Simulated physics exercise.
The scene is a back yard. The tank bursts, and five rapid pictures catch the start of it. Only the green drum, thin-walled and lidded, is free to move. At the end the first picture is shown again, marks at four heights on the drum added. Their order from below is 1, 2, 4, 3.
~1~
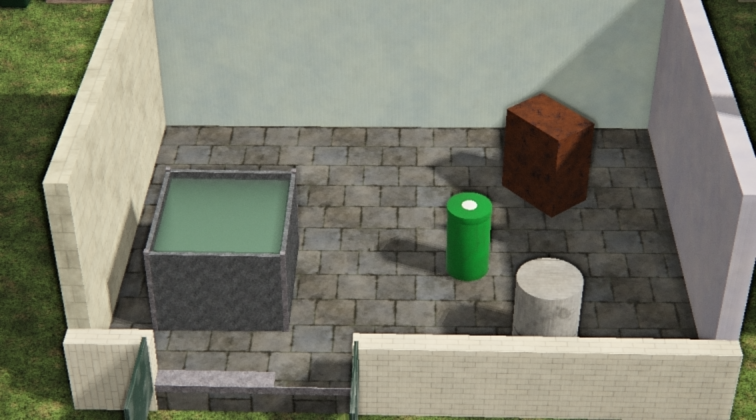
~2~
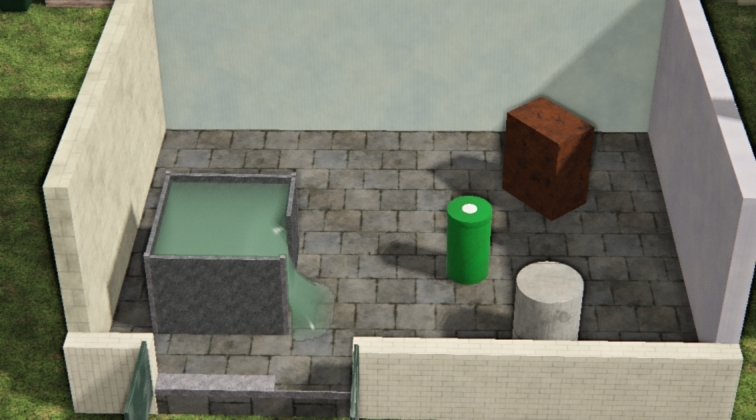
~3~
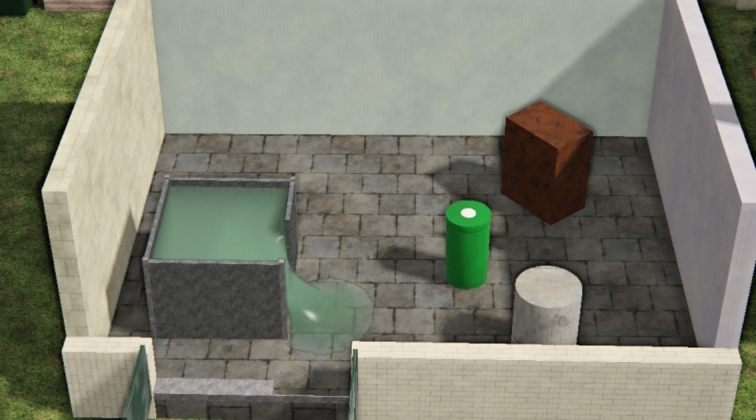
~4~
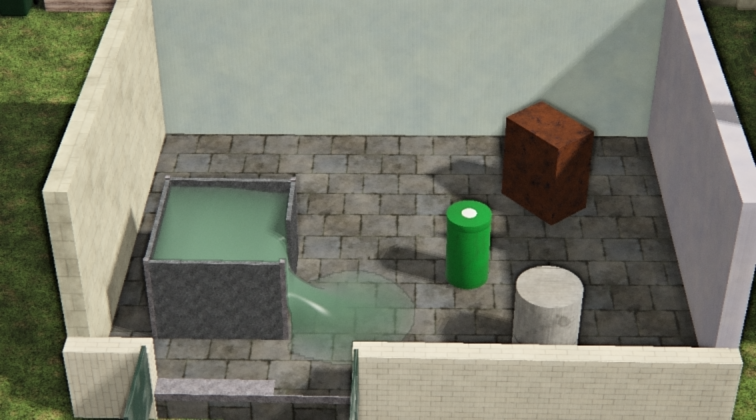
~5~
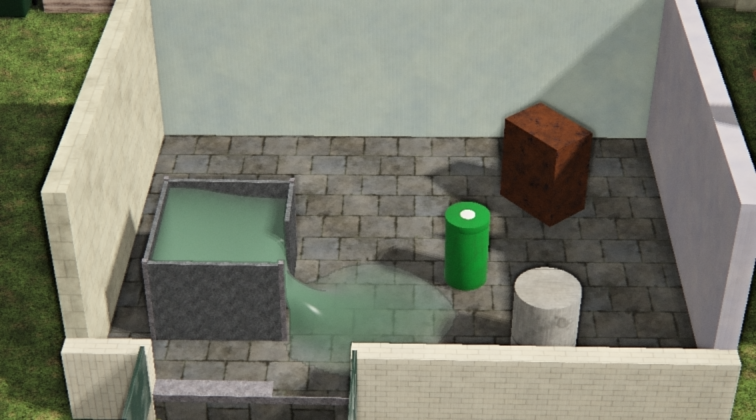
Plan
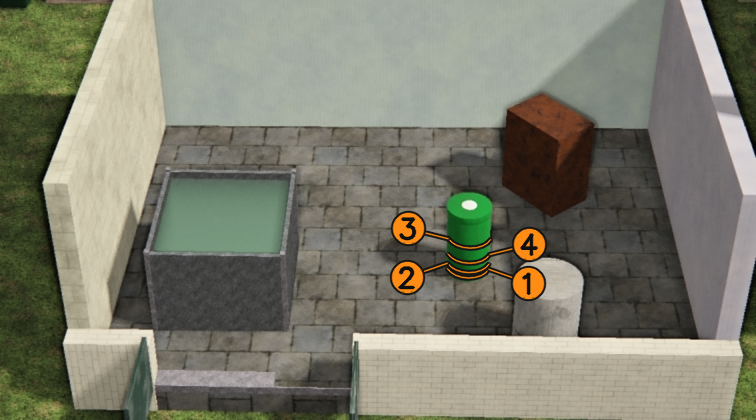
The footage shows a walled, paved yard with a full stone tank, a green drum, a rusty-brown block and a pale cylinder; greenish water pours from the tank's right side and spreads rightward across the paving.
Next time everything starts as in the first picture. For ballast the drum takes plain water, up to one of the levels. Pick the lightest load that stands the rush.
3.
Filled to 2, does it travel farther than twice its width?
Yes, clearly.
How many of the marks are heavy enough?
One of the four.
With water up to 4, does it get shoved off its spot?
Yes, it does.
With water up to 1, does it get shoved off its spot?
Yes, that goes wrong.
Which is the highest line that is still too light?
Here it is line 4.
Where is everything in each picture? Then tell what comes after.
In the first picture, lid of the green drum at (470, 206); tank full, its middle at (224, 217); open gate at (253, 335).
In the second picture, 1 % of the ground under water, its edge towards the drum at (322, 287).
In the third picture, 3 % of the ground under water, its edge towards the drum at (366, 306).
In the fourth picture, 6 % of the ground under water, its edge towards the drum at (407, 303).
In the fifth picture, lid of the green drum at (469, 215); 9 % of the ground under water, its edge towards the drum at (439, 297).
In orange, 1 at (468, 277); 2 at (468, 272); 3 at (469, 248); 4 at (469, 263); from the bottom up 1, 2, 4, 3.
If 1 is chosen, it is pushed about 6 times its own width away.
If 2 is chosen, it is pushed about 6 times its own width away.
If 3 is chosen, it does not move.
If 4 is chosen, it is pushed about its own width away.
